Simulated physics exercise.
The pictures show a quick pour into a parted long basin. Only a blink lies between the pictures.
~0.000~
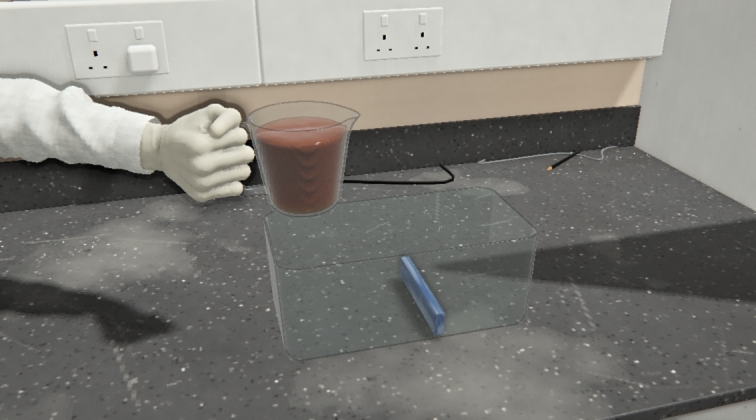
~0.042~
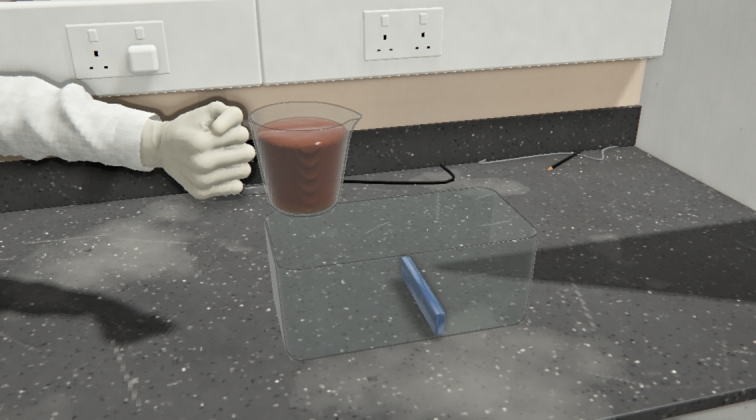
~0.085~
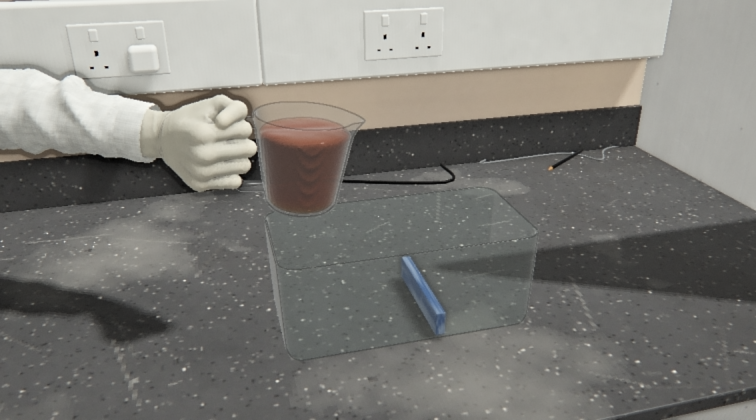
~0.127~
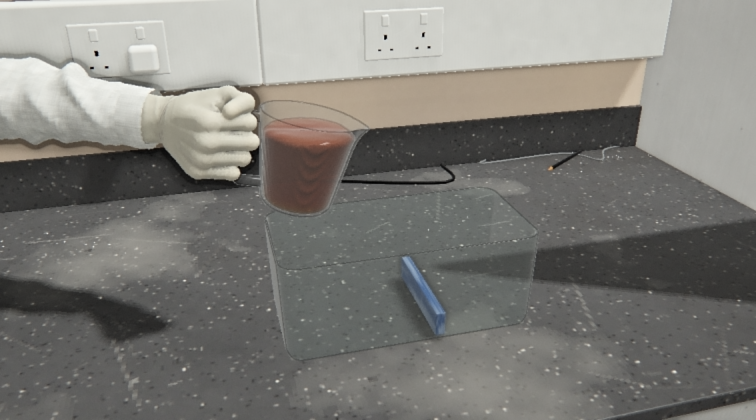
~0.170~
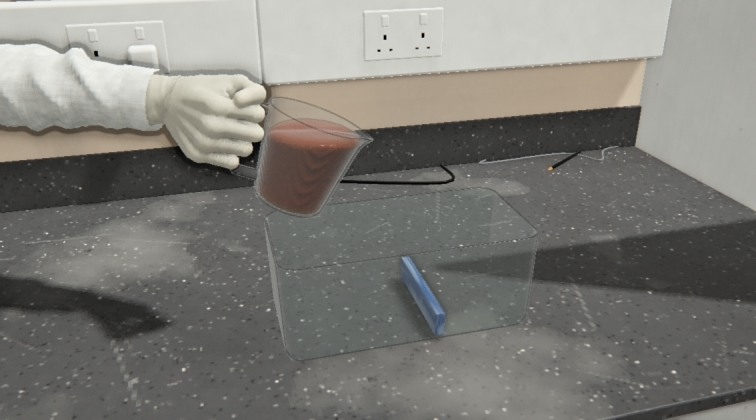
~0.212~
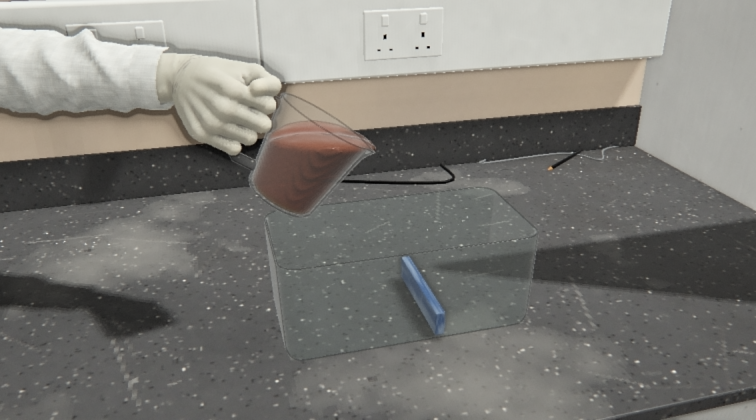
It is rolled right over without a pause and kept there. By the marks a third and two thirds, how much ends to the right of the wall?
It comes to not even a third.
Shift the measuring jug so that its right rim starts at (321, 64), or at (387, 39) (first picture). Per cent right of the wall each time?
Near 10 % and 80 %.
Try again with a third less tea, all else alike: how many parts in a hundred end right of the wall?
Near 10 %.
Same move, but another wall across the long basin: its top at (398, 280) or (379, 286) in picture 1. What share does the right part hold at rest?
The first gives 55 %, the second 95 %.
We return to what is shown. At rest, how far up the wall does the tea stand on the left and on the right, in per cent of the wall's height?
Some 50 per cent left and 20 right.
A moment on, the measuring jug is tipped on its side and 44 per cent is still to pour, 30 is left of the wall and 8 right of it.
Next, the measuring jug is tipped right over and 8 per cent is still to pour, 74 is left of the wall and 12 right of it.
Then the measuring jug is tipped right over and 0 per cent is still to pour, 81 is left of the wall and 17 right of it.
Later the measuring jug is tipped right over and 0 per cent is still to pour, 81 is left of the wall and 18 right of it.
Finally, 81 per cent lies left of the wall, 18 right of it and 2 outside.
